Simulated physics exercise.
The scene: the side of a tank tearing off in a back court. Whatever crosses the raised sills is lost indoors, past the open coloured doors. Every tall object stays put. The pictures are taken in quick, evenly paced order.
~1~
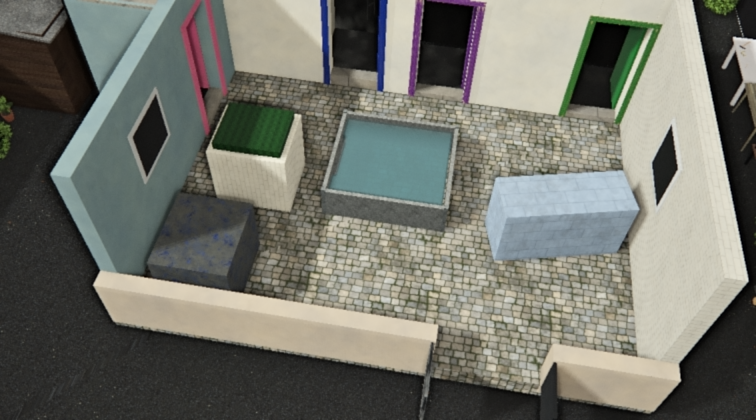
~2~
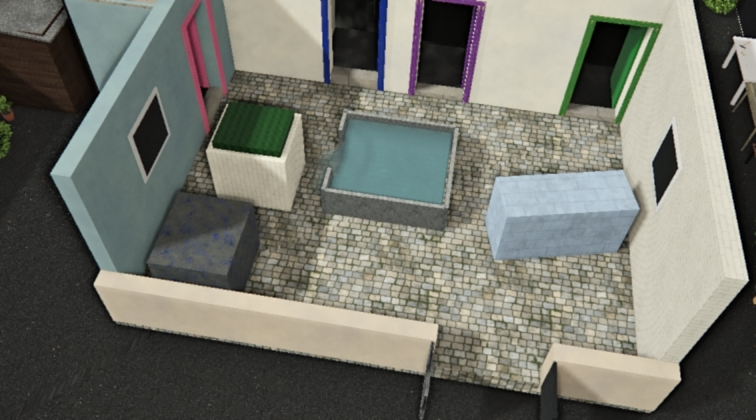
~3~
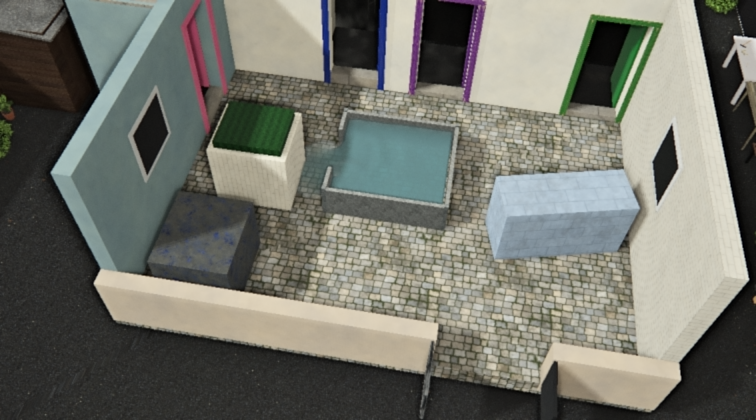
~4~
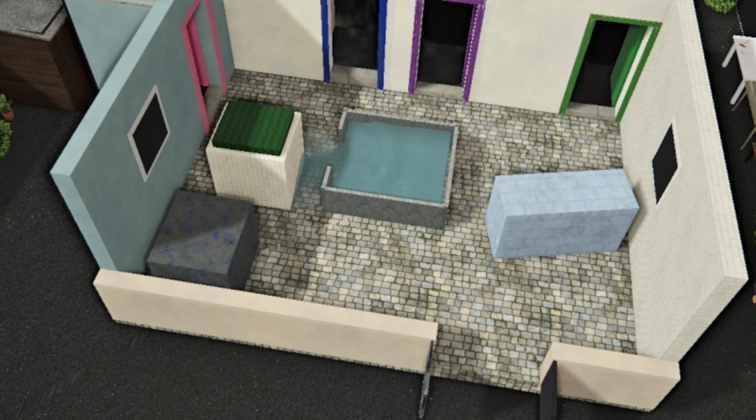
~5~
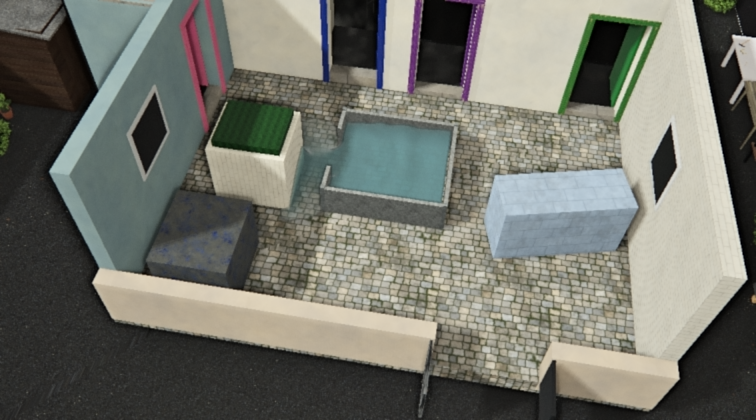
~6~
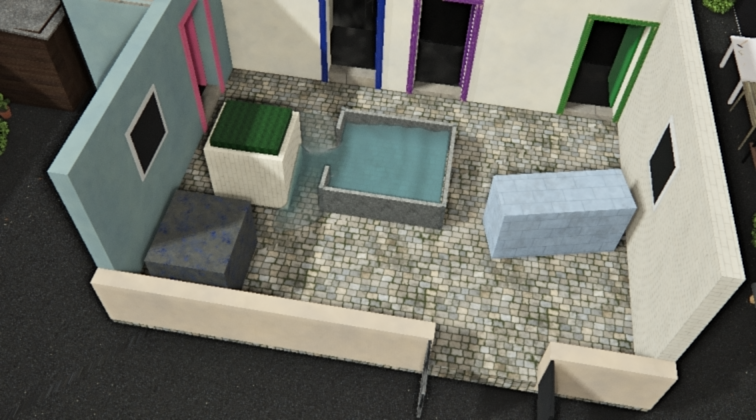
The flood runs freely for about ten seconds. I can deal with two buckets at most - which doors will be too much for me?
Here is how it goes: The pink door will be manageable; the purple door will be manageable; the green door will be manageable; the blue door will be manageable.
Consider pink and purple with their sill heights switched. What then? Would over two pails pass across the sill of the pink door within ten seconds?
Then pink exceeds the limit.
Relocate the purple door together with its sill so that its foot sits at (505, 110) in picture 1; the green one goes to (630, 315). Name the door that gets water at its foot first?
Going by the pictures, it's the pink door.
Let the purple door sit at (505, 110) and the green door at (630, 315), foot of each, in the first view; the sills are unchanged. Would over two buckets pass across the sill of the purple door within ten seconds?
Checking it, I find the purple door escapes flooding.
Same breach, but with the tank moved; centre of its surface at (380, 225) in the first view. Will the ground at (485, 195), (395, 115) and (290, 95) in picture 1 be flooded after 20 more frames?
In order: Untouched, submerged, submerged.
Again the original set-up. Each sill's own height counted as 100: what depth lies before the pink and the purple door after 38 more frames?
Depth ratios, approx.: 50 and 30 percent.
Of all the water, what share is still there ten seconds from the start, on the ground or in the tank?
That works out to about 98 per cent.
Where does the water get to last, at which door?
Answer - the door marked green.
A moment on, water covers 20 % of the floor; the pink door wet at the sill, nothing in, the purple door not reached, the green door not reached, the blue door not reached.
Next, water covers 30 % of the floor; the pink door wet at the sill, nothing in, the purple door not reached, the green door not reached, the blue door wet at the sill, nothing in.
Then, water covers 40 % of the floor; the pink door wet at the sill, nothing in, the purple door not reached, the green door not reached, the blue door wet at the sill, nothing in.
Later, water covers 75 % of the floor; the pink door wet at the sill, nothing in, the purple door wet at the sill, nothing in, the green door not reached, the blue door wet at the sill, nothing in.
In the end, water covers 95 % of the floor; the pink door wet at the sill, nothing in, the purple door wet at the sill, nothing in, the green door wet at the sill, nothing in, the blue door wet at the sill, nothing in.
